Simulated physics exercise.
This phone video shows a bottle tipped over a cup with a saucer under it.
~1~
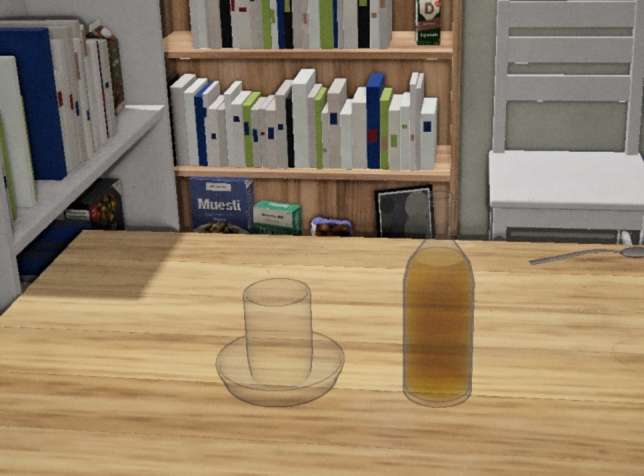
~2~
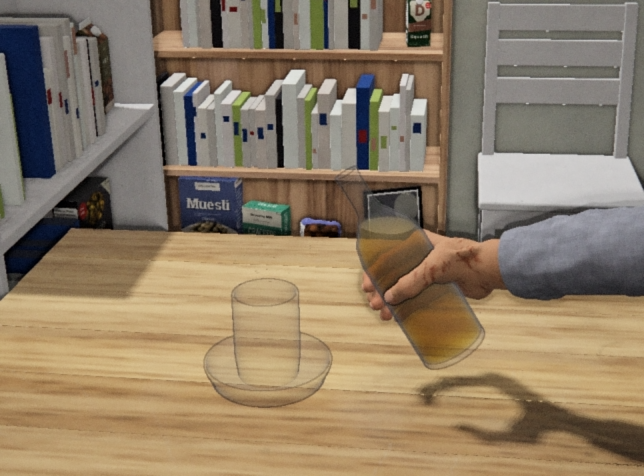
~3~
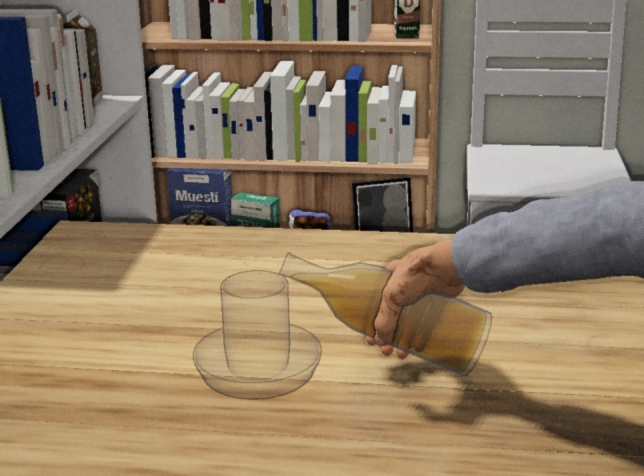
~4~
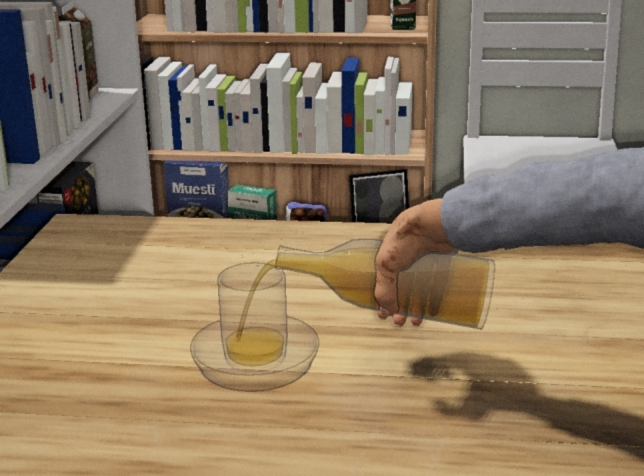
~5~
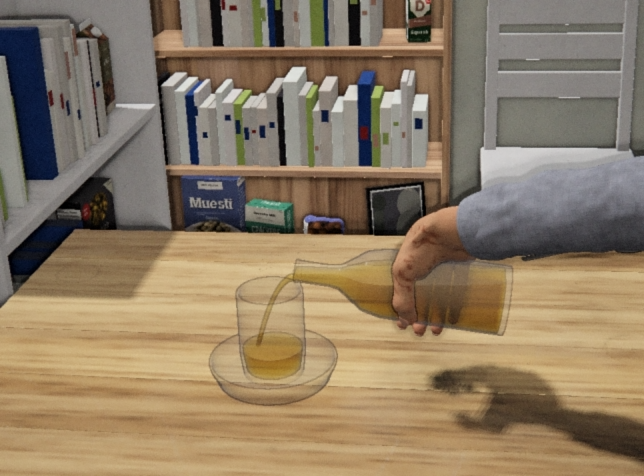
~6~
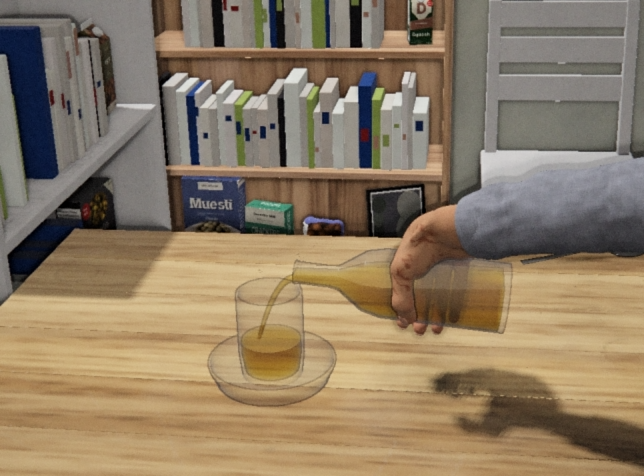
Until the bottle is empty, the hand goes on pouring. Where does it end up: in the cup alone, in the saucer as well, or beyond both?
Spills past the saucer.
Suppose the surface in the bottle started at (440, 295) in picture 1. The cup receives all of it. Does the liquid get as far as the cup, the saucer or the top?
Result: Overflow into saucer only.
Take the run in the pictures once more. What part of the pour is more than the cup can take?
That comes to roughly 45 per cent of it.
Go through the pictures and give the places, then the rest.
In the first picture, at the start; bottle (438, 293) about two thirds full; cup (279, 330) empty; saucer (269, 395) dry.
In the second picture, a hand has the bottle; bottle (400, 260) tipped 30° with all of its load; cup (267, 330) empty.
In the third picture, the bottle is tipped; bottle (378, 303) tipped 65° with all of its load; cup (256, 322) empty.
In the fourth picture, the stream is running; bottle (379, 275) tipped 80° with nearly all of its load; cup nearly empty, surface at (255, 341).
In the fifth picture, the stream is running; bottle (397, 285) tipped 85° with nearly all of its load; cup (272, 328) about a quarter full.
In the sixth picture, the stream is running; bottle (397, 285) tipped 85° with about three quarters of its load; cup about a third full, surface at (271, 339); saucer (261, 394) dry.
Shortly, the cup is full to the brim; the saucer is wet, with room to spare.
Then, the cup is full to the brim; the saucer is nearly full.
At the finish, the cup is full to the brim; the saucer is full and running over.
